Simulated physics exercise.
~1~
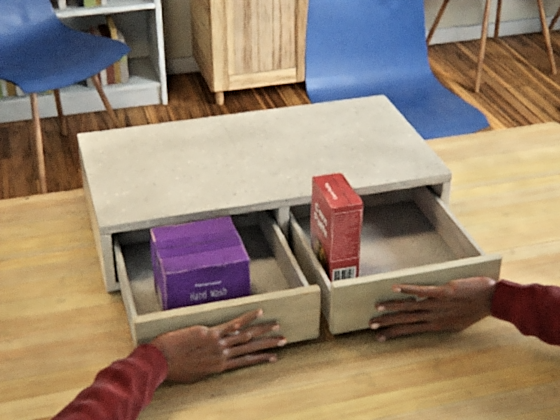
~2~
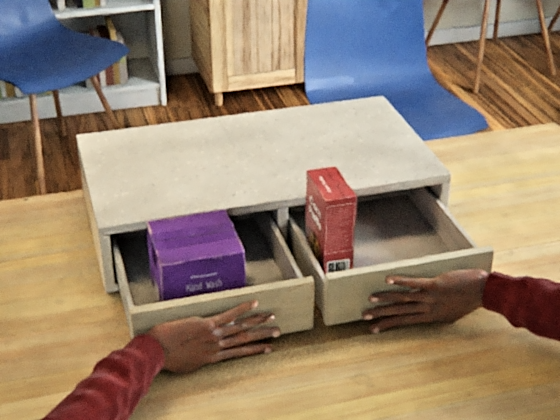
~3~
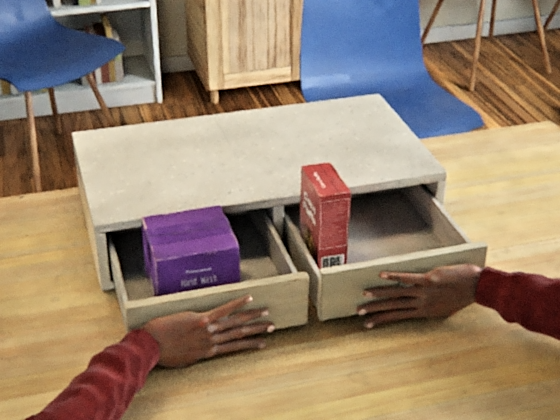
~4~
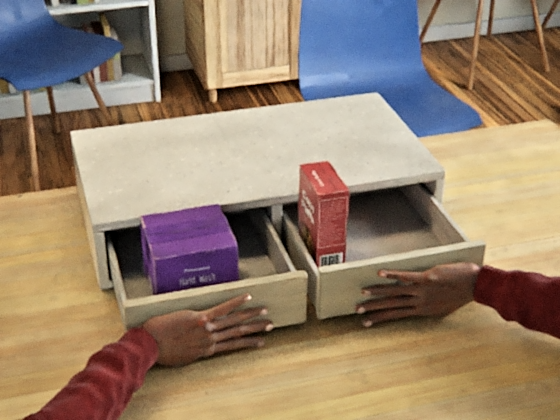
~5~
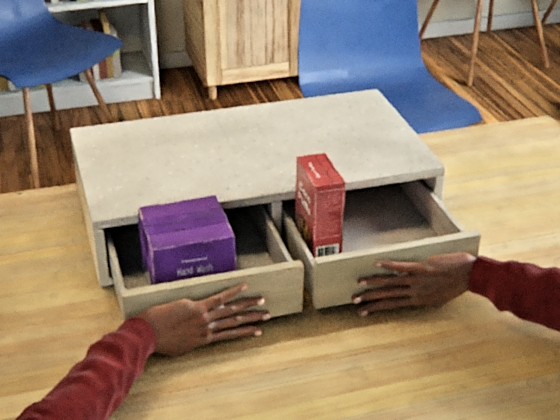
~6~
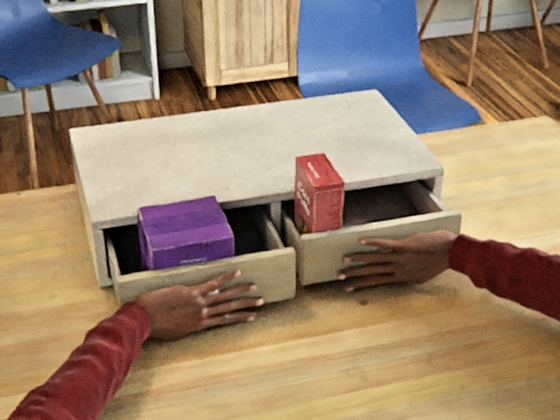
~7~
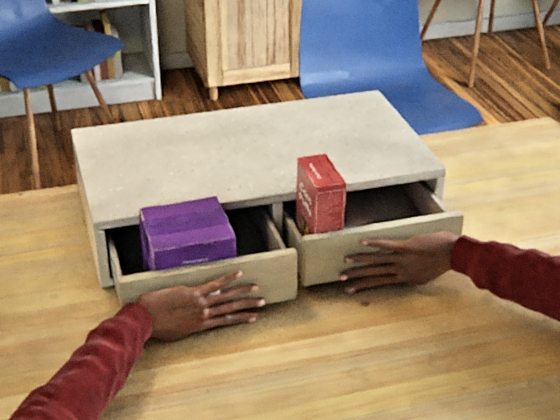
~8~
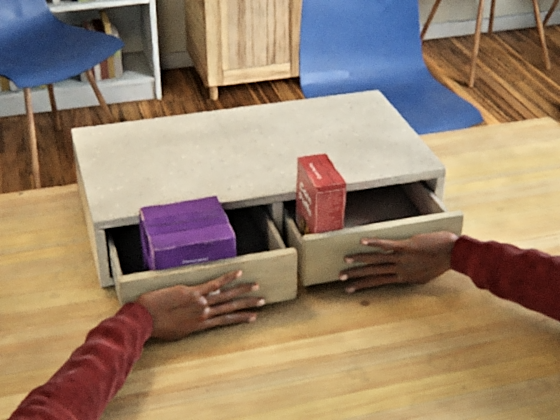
Two hands pushing a pair of drawers holding a purple box and an upright red packet partway in, leaving both ajar.
